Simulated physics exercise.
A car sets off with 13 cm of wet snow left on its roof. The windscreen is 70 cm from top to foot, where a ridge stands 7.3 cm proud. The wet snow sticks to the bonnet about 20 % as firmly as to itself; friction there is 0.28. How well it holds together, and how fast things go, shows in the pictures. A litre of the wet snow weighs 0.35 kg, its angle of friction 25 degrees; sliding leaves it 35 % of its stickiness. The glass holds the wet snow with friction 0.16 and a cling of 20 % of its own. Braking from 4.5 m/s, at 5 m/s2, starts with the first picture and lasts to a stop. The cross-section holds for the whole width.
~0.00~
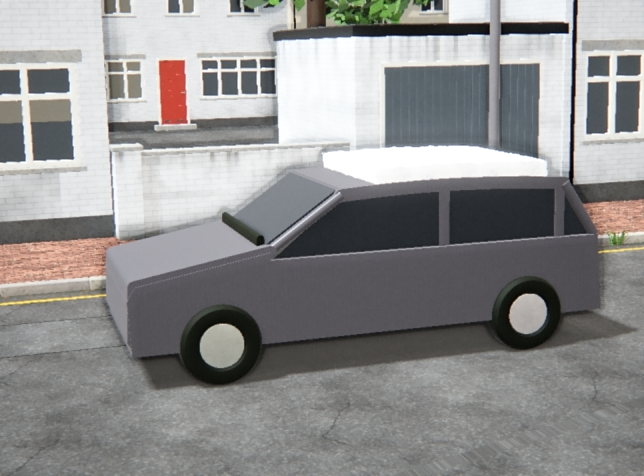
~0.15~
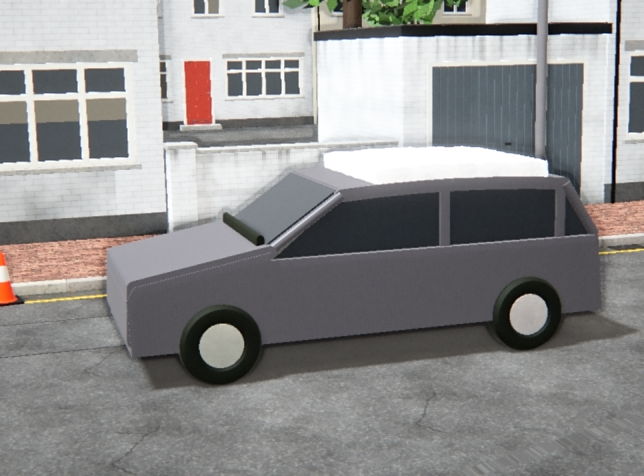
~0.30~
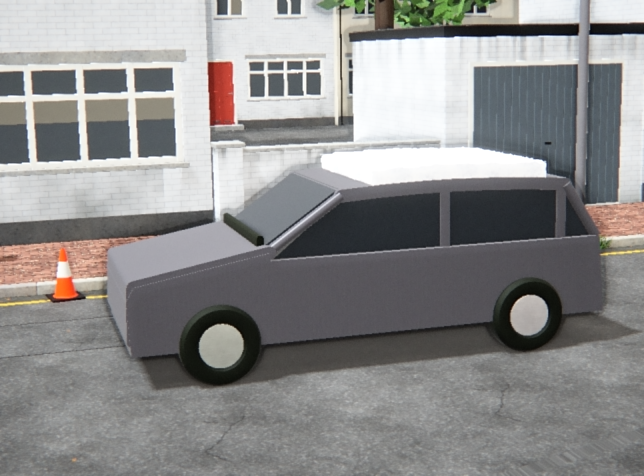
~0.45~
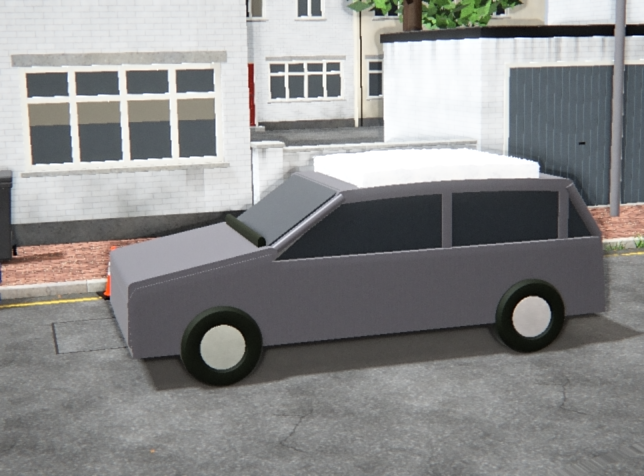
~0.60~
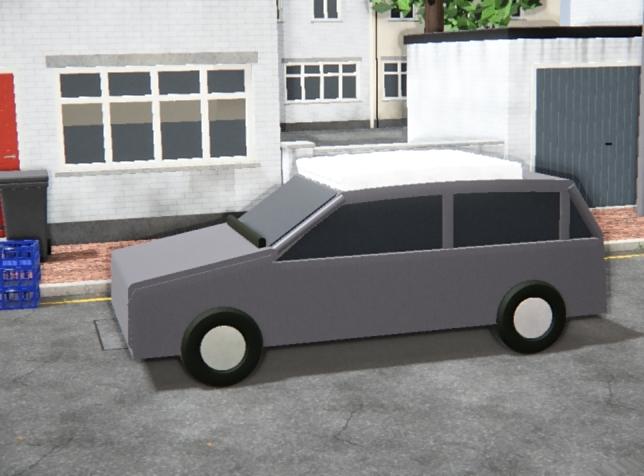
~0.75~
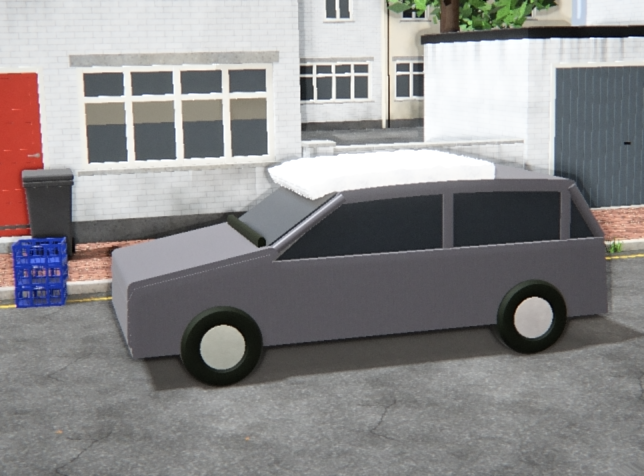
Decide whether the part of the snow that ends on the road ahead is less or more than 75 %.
The result is more than 75 %.
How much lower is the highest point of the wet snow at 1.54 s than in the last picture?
Roughly 45 cm.
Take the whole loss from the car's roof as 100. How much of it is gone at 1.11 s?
About 70 %.
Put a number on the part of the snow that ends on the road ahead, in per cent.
Near 95 %.
After 1.11 s, 25 % of the snow is on the roof, 40 % on the glass, 35 % on the bonnet and none has gone off the nose.
After 1.54 s, none of the snow is on the roof, 2 % on the glass, 83 % on the bonnet and 15 % has gone off the nose.
After 1.97 s, none of the snow is on the roof, 2 % on the glass, 28 % on the bonnet and 70 % has gone off the nose.
After 2.40 s, none of the snow is on the roof, 2 % on the glass, 6 % on the bonnet and 92 % has gone off the nose.
After 3.00 s, at the end, none of the snow is on the roof, 2 % on the glass, 4 % on the bonnet and 94 % has gone off the nose.
